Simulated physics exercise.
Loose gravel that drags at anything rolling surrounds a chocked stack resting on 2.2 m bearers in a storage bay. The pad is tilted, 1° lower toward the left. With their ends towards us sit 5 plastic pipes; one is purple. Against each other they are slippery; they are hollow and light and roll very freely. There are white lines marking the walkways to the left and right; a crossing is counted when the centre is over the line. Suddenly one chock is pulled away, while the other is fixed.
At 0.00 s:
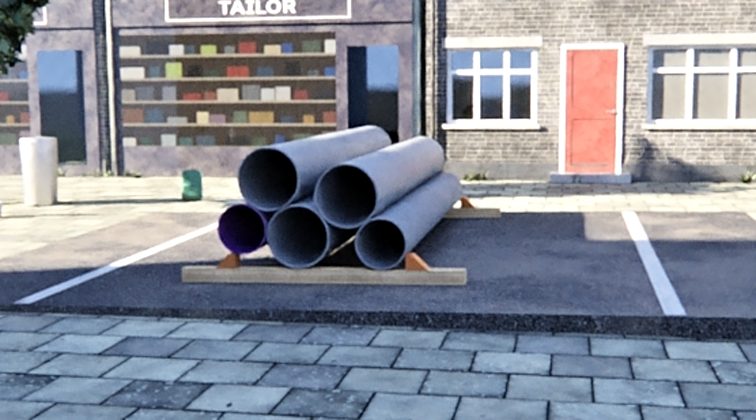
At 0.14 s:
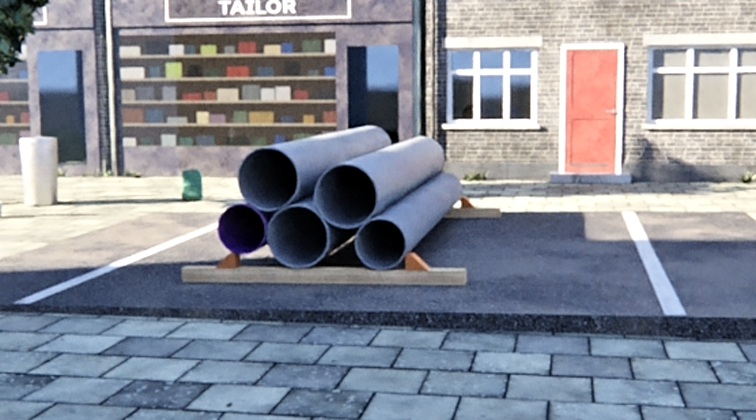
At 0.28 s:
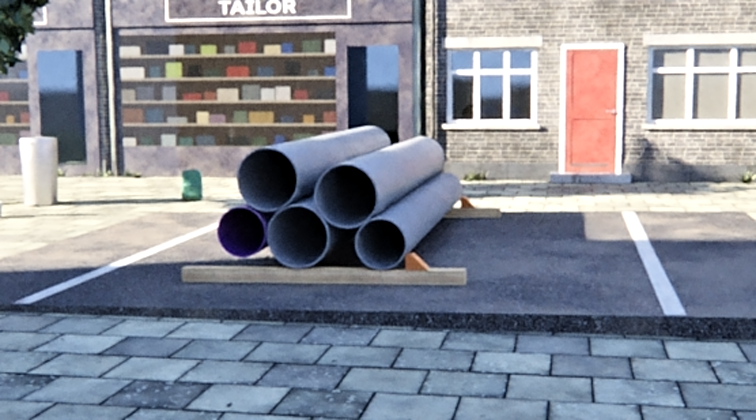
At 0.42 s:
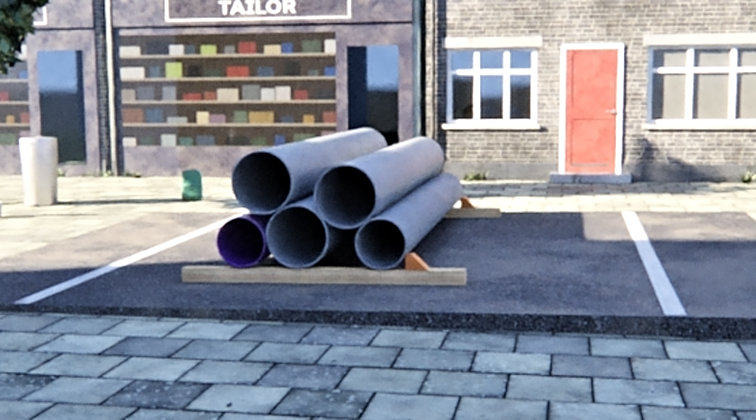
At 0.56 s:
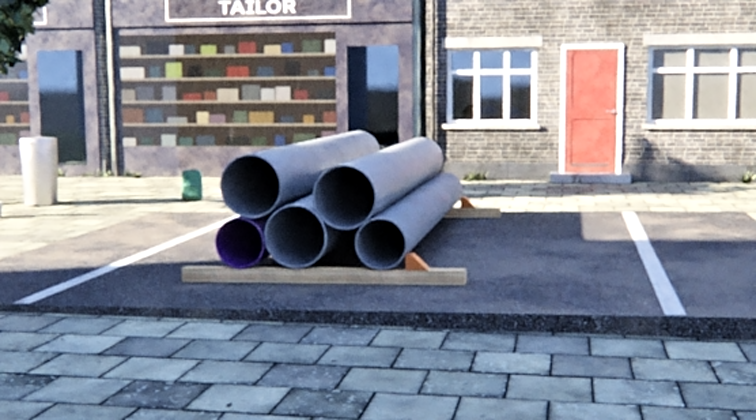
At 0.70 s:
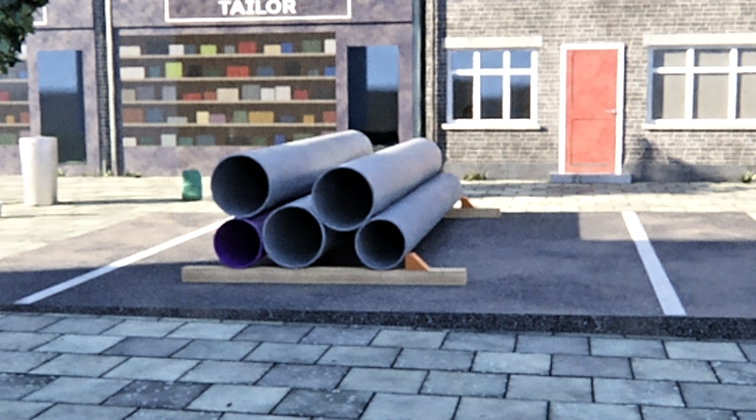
In this clip, five stacked pipes, one of them purple, rest on wooden beams outside a tailor's shop; the left orange wedge disappears, then the upper-left pipe shifts left over the purple one, which barely moves.
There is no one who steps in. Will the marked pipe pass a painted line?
Its centre goes over a line.
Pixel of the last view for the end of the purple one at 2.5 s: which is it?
I'd put it somewhere around (147, 257) in that view.
By 1.5 s, purple is on the bearers, 25 cm from the bearers' left end, rolling left; 0 past a line.
By 2.5 s, purple is off the bearers, 60 cm short of the left line, rolling left; 1 past a line.
By 3.7 s, purple is past the left line; 2 past a line.
Finally (10.9 s), purple is past the left line; 3 past a line.
